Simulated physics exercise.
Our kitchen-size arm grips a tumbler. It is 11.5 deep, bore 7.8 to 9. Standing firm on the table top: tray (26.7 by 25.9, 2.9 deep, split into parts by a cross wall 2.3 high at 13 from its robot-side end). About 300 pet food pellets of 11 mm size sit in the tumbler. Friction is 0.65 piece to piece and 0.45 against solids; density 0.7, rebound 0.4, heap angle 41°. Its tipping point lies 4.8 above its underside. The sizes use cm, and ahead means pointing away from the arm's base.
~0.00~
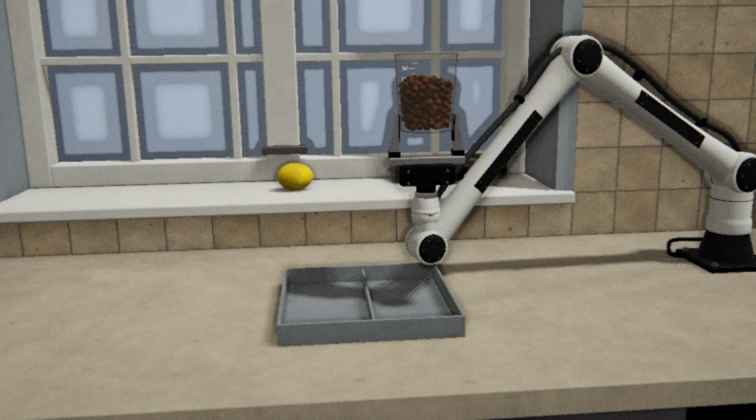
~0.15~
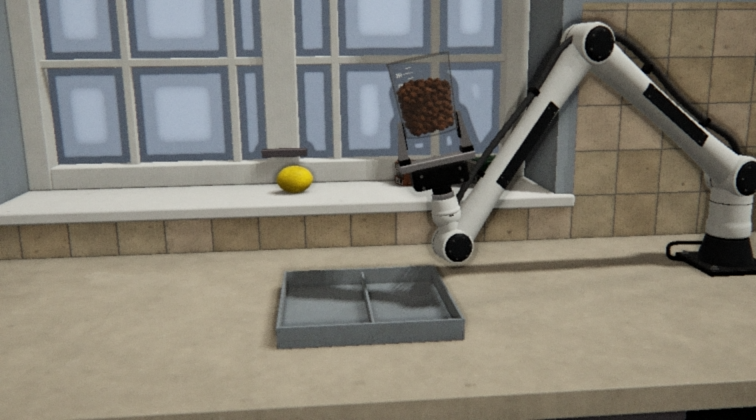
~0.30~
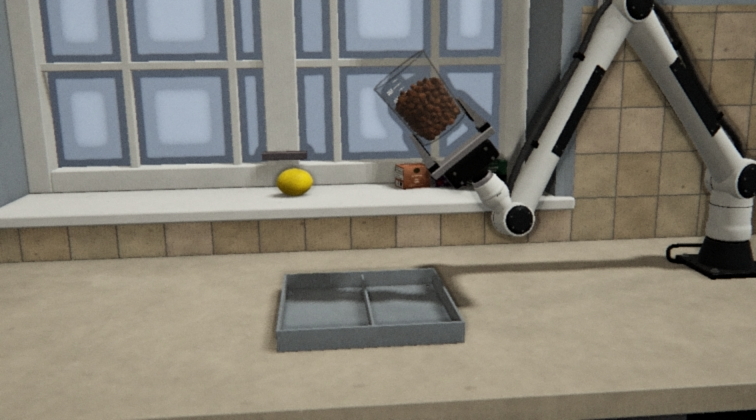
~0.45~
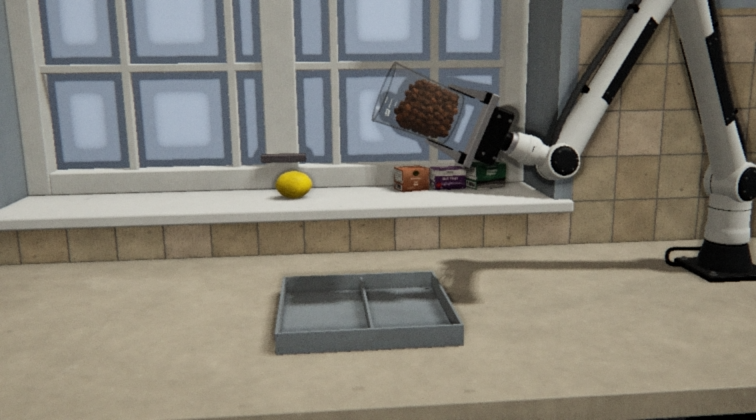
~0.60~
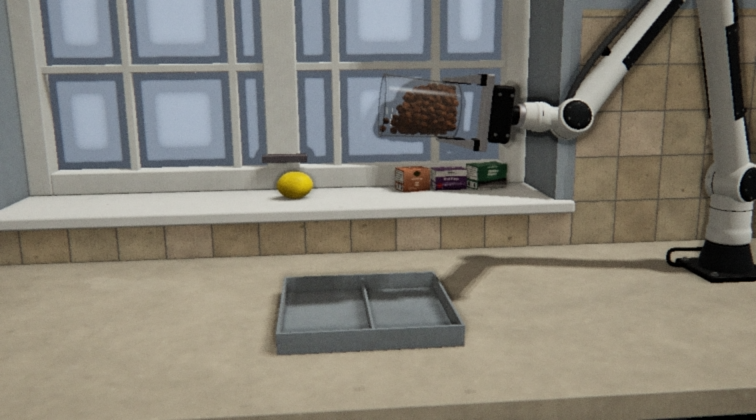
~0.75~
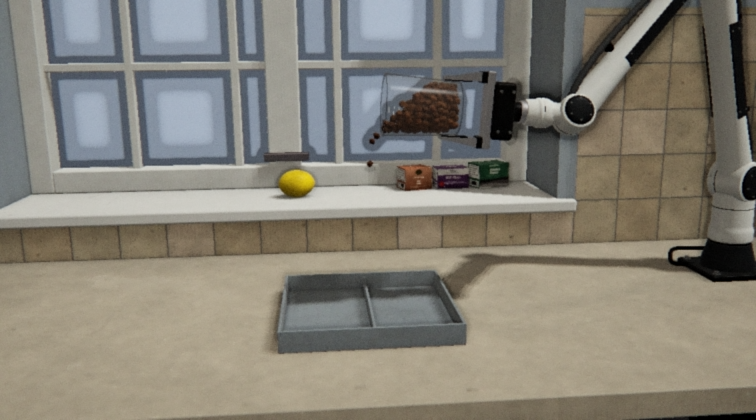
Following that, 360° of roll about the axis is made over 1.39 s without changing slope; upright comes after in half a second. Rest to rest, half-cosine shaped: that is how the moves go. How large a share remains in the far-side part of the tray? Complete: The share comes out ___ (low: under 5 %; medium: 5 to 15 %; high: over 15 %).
The share comes out high.
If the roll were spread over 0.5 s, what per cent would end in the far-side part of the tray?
You'd be looking at some 10 per cent.
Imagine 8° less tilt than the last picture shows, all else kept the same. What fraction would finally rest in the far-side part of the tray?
It would come to about 10 percent.
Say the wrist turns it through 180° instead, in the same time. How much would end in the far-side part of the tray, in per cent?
I'd expect some 15 per cent.
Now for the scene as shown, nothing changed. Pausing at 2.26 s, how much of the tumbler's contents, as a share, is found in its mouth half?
Close to 35 per cent is in the half by the mouth.
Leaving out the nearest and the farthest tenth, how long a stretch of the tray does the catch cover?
Roughly 12 cm.
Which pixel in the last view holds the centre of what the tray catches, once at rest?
Centre: Close to (333, 314).
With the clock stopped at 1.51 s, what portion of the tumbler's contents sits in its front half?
I'd put it at about 65 per cent.
By 1.51 s, tipped 86°, highest piece 37 above the table; 263 in the tumbler, 16 in the far-side part, 18 in flight or on a rim.
By 2.26 s, tipped 74°, highest piece 36 above the table; 207 in the tumbler, 80 in the far-side part, 1 on the table or floor, 9 in flight or on a rim.
By 2.84 s, upright, highest piece 38 above the table; 206 in the tumbler, 90 in the far-side part, 1 on the table or floor.
By 3.54 s, upright, highest piece 38 above the table; 206 in the tumbler, 90 in the far-side part, 1 on the table or floor.
Final count, 206 in the tumbler, 90 in the far-side part, 1 on the table or floor. That is 30 % in the far-side part of the tray.
